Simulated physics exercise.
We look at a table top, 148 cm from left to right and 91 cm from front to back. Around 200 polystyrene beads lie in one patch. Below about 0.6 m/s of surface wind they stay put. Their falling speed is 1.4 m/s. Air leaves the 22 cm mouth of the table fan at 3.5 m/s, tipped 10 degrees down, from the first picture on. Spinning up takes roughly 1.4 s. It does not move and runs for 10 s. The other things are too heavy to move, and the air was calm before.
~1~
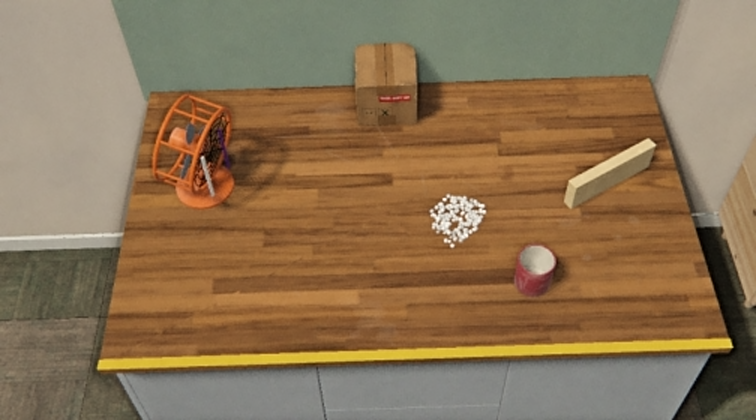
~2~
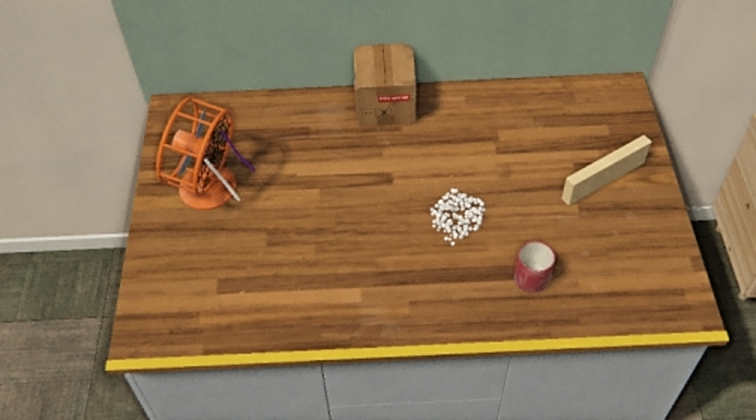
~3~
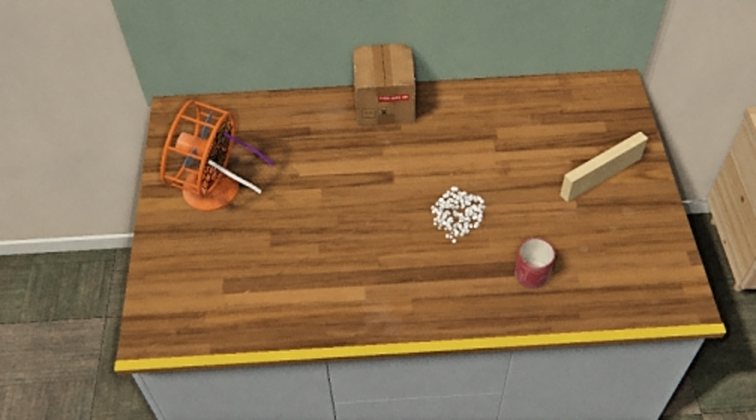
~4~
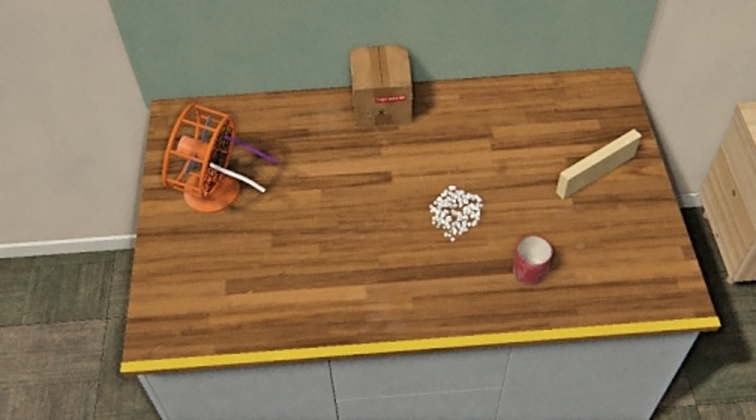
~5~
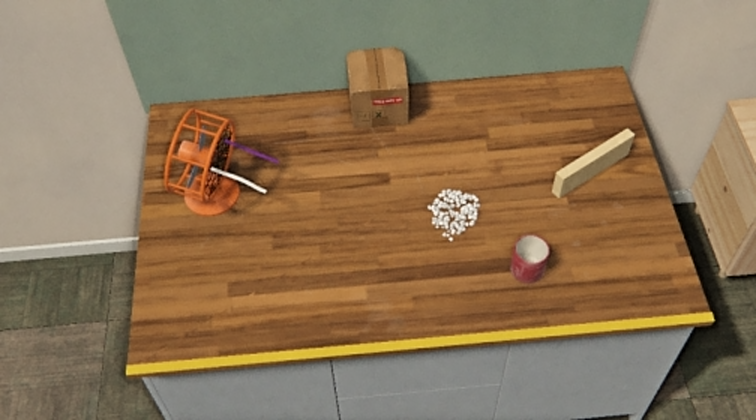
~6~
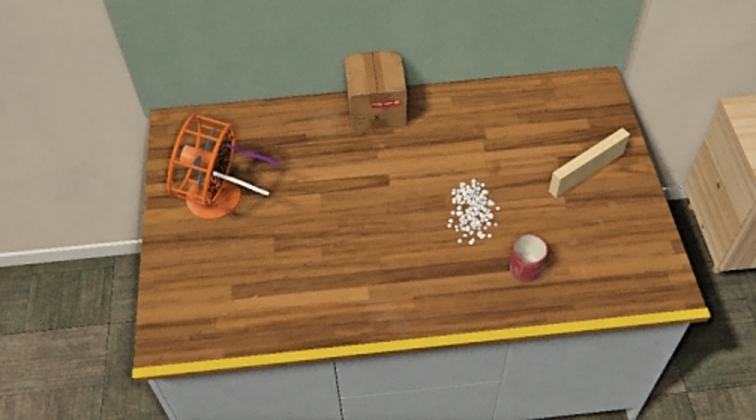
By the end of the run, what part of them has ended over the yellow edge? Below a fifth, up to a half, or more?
The share over the yellow edge is not even a fifth.
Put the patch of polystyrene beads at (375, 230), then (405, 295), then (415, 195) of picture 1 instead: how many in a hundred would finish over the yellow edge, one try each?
In that order: 50 %, 100 %, 0 %.
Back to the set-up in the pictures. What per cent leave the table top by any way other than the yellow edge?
About 100 %.
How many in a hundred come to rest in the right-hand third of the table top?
About 0 %.
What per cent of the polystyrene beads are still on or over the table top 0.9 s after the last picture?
Near 15 %.
Then, 0.9 s after the last picture, 0 % are over the yellow edge; 72 % have settled or left.
Then, 2.1 s after the last picture, 0 % are over the yellow edge; 88 % have settled or left.
Then, 4.4 s after the last picture, 0 % are over the yellow edge; 99 % have settled or left.
Then, 8.9 s after the last picture, at the end, 0 % are over the yellow edge.
